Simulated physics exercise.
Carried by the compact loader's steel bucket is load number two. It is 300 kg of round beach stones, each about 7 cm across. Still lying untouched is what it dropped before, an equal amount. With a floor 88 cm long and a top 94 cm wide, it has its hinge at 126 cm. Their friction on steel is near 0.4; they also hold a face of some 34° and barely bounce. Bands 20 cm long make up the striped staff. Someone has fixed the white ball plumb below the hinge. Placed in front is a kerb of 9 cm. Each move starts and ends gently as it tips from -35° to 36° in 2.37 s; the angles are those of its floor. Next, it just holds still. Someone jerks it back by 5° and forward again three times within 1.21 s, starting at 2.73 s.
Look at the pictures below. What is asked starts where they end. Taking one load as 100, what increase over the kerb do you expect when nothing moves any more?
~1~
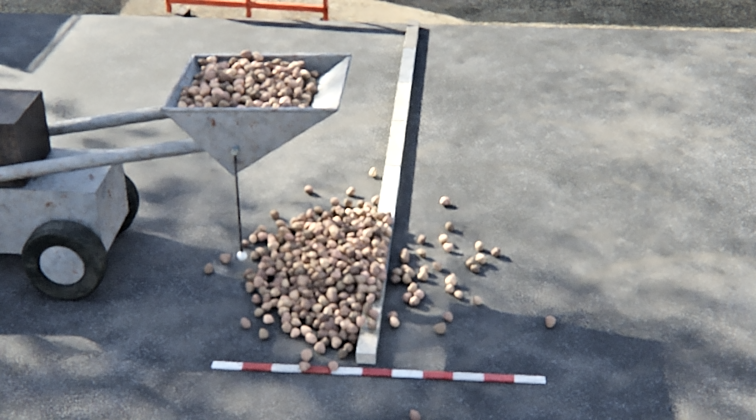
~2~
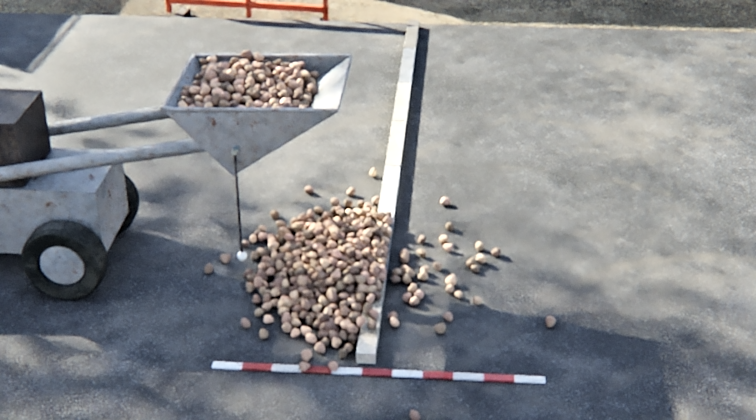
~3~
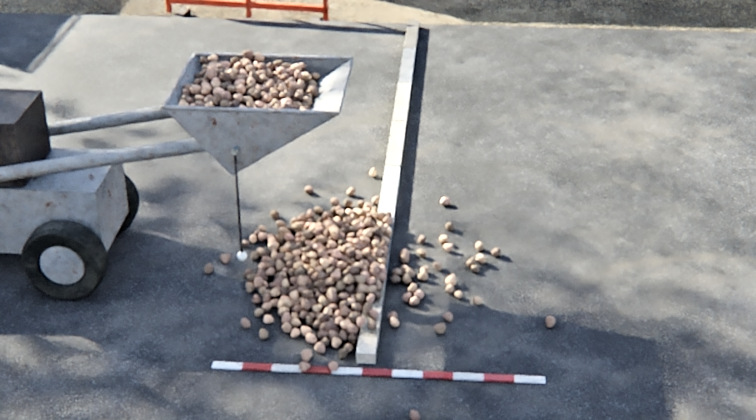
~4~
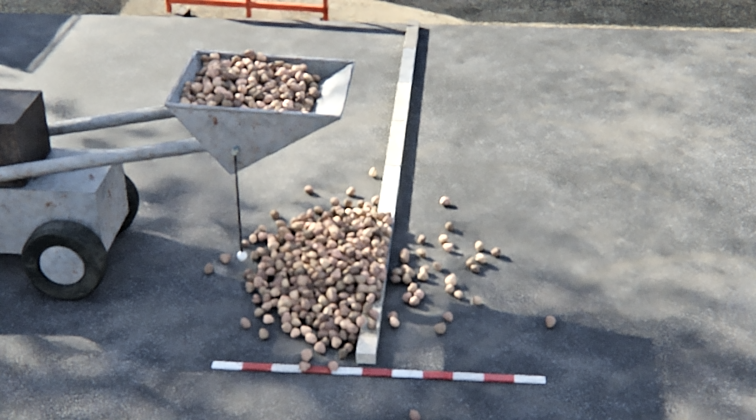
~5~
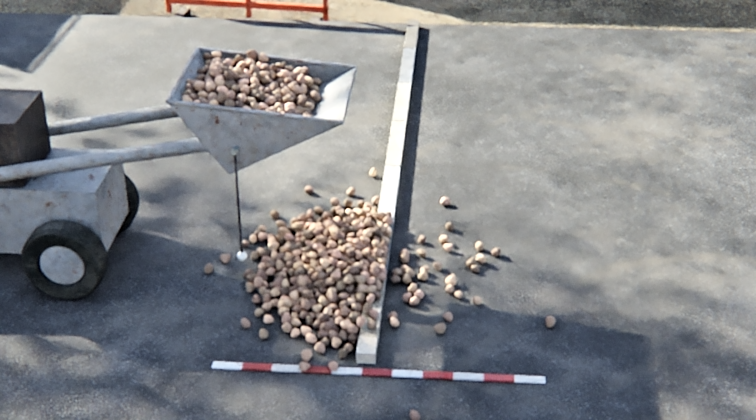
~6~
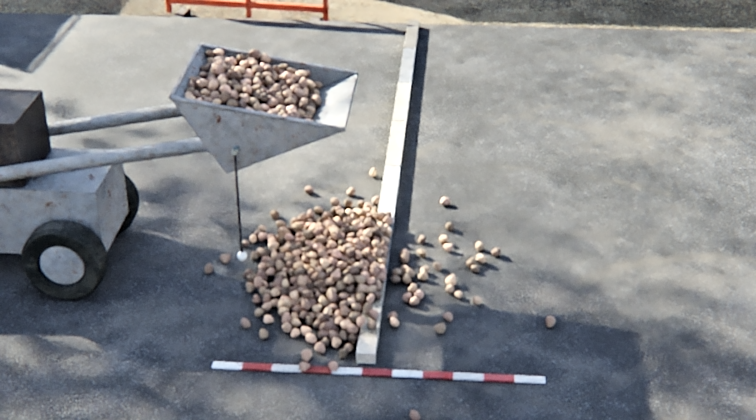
82 out of 100.
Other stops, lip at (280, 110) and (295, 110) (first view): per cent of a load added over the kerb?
First place: Roughly 20 %; second place: Roughly 40 %.
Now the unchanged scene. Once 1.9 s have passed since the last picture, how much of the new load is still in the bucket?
Roughly 15 parts in a hundred of the load.
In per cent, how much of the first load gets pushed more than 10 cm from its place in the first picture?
I'd put it at about 10 per cent.
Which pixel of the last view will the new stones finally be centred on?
(424, 268).
Then, 1.2 s after the last picture the floor is at 25°; in per cent of one load, 89 in the bucket, 105 on this side of the kerb, 6 over the kerb; the foremost stones are at (486, 275).
Then, 1.9 s after the last picture the floor is at 36°; in per cent of one load, 14 in the bucket, 135 on this side of the kerb, 51 over the kerb; the foremost stones are at (507, 270).
Then, 3.8 s after the last picture the floor is at 36°; in per cent of one load, 0 in the bucket, 112 on this side of the kerb, 88 over the kerb; the foremost stones are at (576, 279).
Then, 6.3 s after the last picture the floor is at 36°; in per cent of one load, 0 in the bucket, 112 on this side of the kerb, 88 over the kerb; the foremost stones are at (576, 279). Net gain over the kerb, 82.
